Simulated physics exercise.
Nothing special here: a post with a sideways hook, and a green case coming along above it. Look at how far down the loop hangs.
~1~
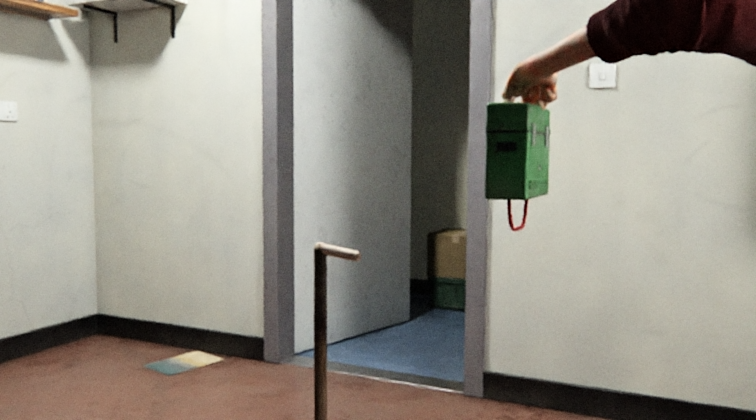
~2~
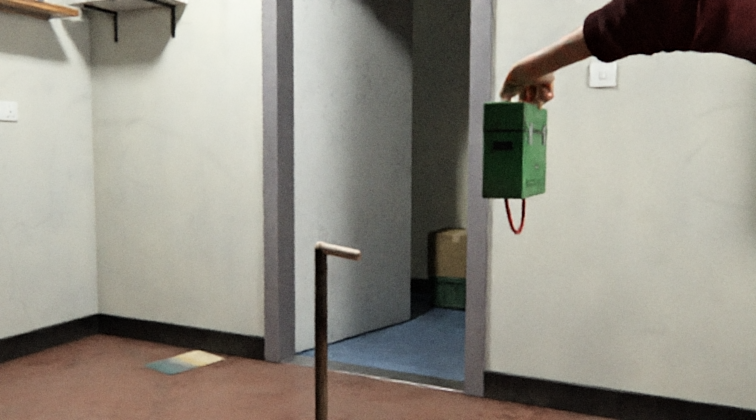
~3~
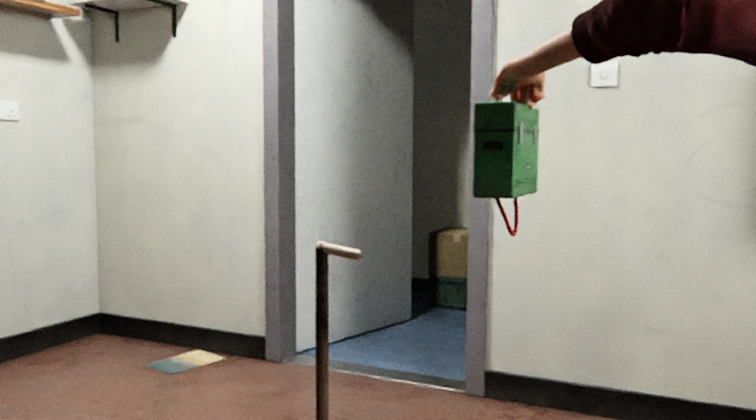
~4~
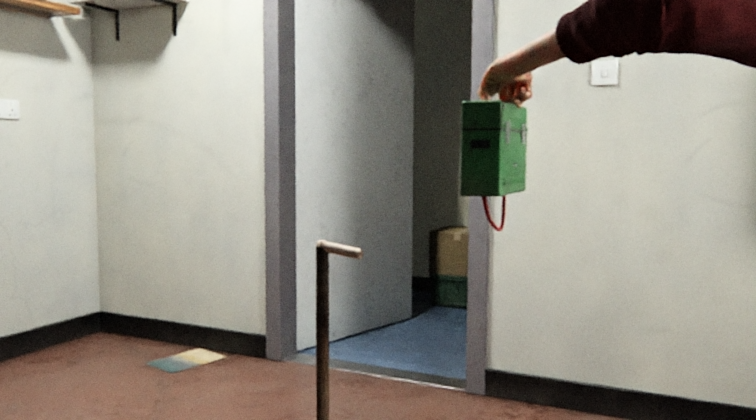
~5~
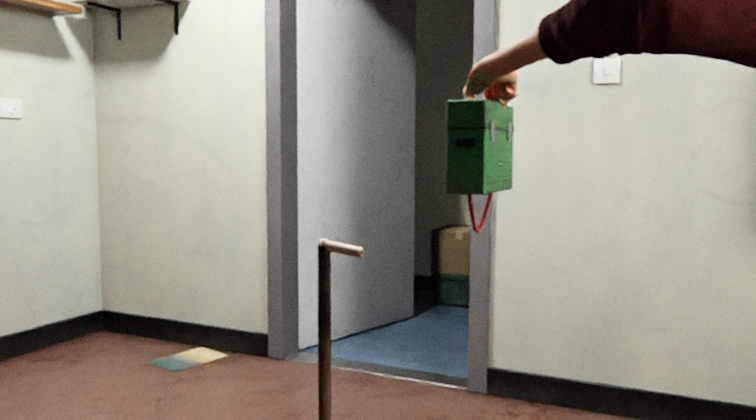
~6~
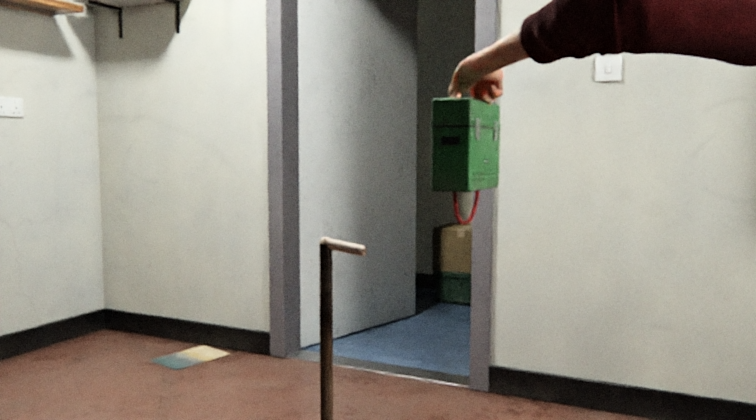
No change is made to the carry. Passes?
Yes.
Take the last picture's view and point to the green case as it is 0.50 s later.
Near (406, 146).
Then, 0.50 s after the last picture, case nearing the post near (406, 146).
Then, 1.32 s after the last picture, case over the post near (316, 146).
Then, 2.14 s after the last picture, case past the post near (236, 146).
At rest, case past the post near (213, 146). The green case passes clear.
